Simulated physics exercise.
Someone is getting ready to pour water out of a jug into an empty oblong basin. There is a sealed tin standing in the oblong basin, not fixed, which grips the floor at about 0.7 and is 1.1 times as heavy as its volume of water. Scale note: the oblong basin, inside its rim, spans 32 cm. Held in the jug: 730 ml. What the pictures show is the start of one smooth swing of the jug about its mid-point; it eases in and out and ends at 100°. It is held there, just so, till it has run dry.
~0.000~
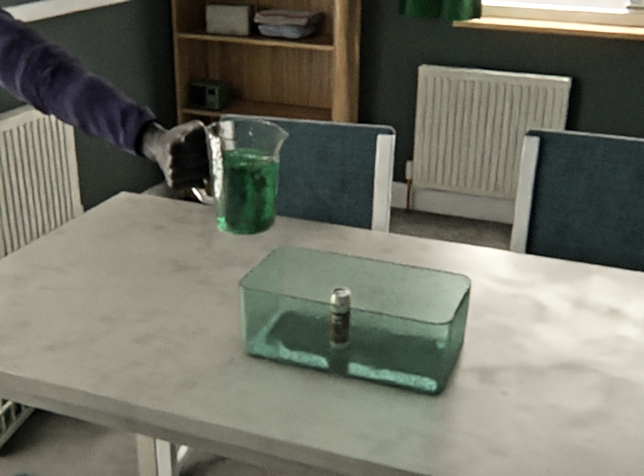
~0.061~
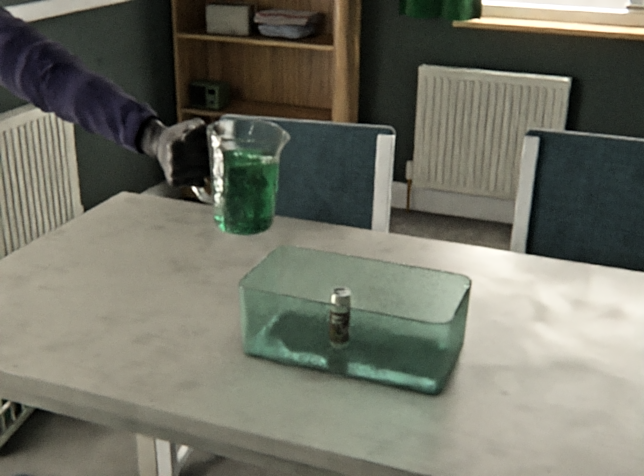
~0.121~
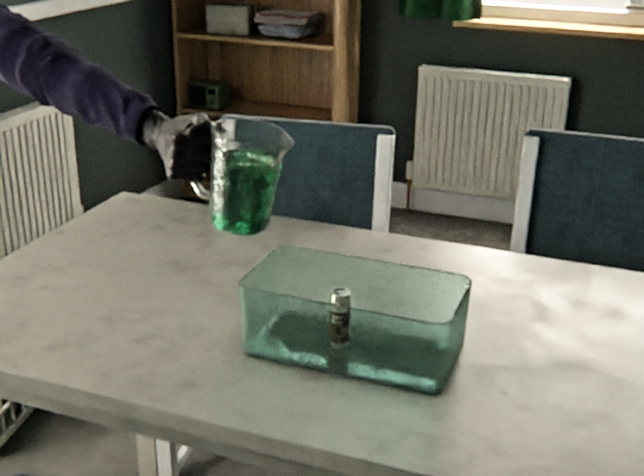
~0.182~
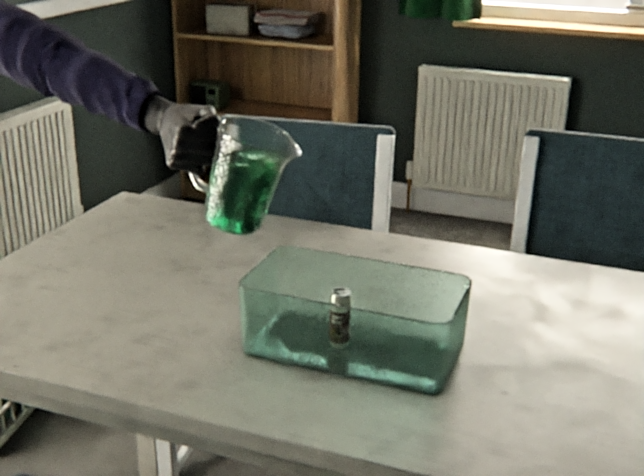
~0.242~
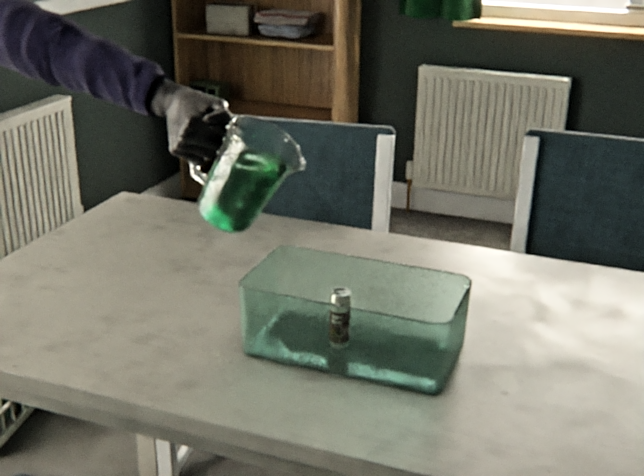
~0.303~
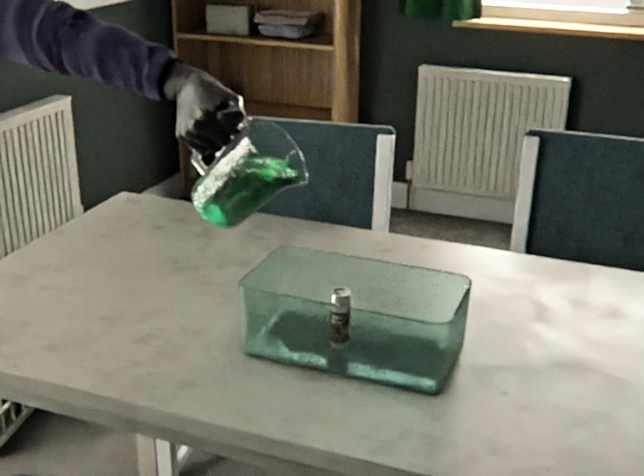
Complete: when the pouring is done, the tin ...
... has gone over.
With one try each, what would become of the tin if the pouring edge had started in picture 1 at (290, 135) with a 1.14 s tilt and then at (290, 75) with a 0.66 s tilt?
Run one: It tumbles. Run two: It does not tip.
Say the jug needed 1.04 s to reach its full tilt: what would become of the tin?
Outcome - the tin ends up overturned.
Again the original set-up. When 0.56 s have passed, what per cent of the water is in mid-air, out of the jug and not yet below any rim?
I'd put it at about 20 percent.
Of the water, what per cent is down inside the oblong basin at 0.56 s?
I reckon close to 10 percent of it.
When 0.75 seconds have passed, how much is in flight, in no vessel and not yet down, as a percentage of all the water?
Some 18 per cent.
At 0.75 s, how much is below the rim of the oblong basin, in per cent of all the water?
Near 56 per cent of the total.
After 0.56 s the tilt is 94° and 69 per cent is still to pour; the tin stands where it began.
After 0.75 s the tilt is 100° and 26 per cent is still to pour; the tin stands 3 cm from where it began.
After 0.95 s the tilt is 100° and 7 per cent is still to pour; the tin leans 52°.
After 1.16 s the tilt is 100° and 1 per cent is still to pour; the tin lies on its side.
In the end the tin lies on its side.
